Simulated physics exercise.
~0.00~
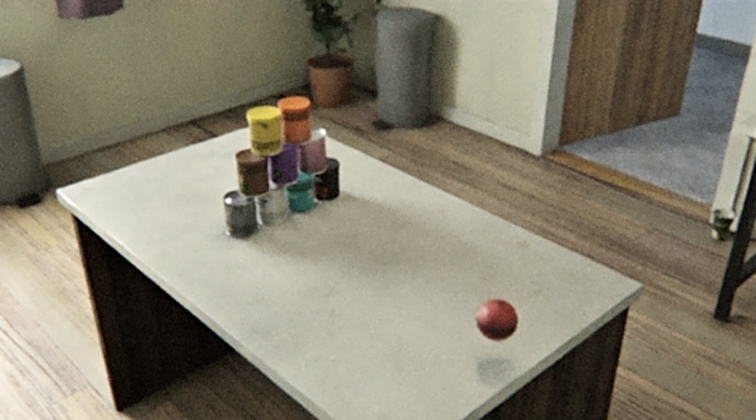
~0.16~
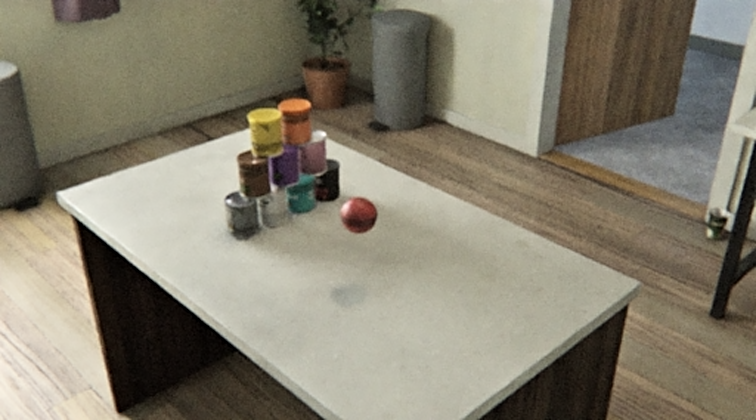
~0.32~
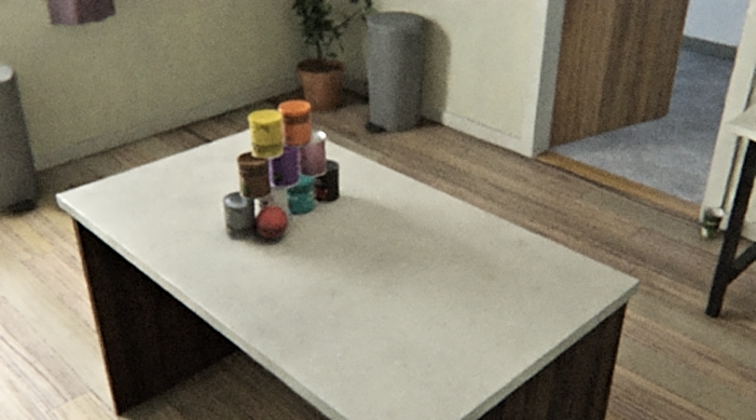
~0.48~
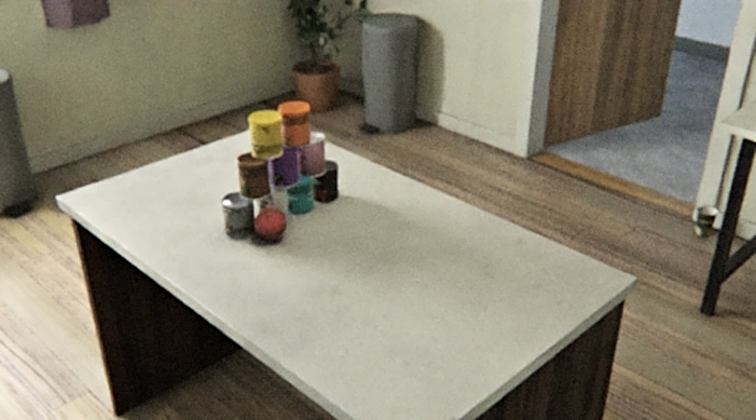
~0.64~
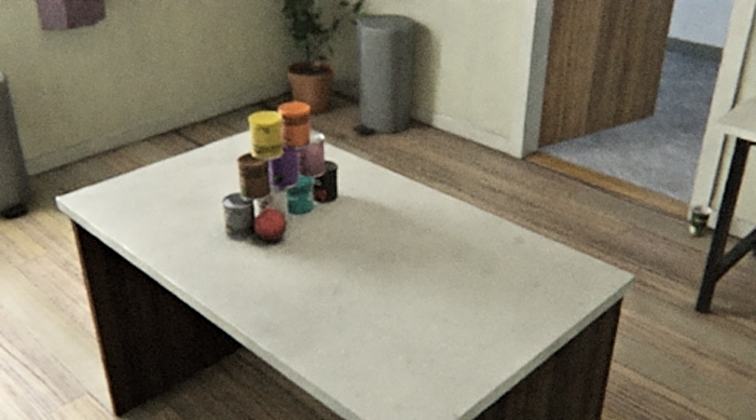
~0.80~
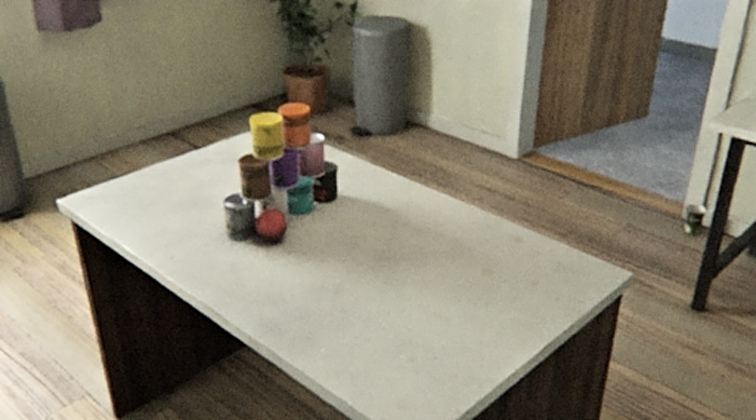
Red ball flying left across a white table into a stack of colourful tins, stopping against its base as every tin stays standing.
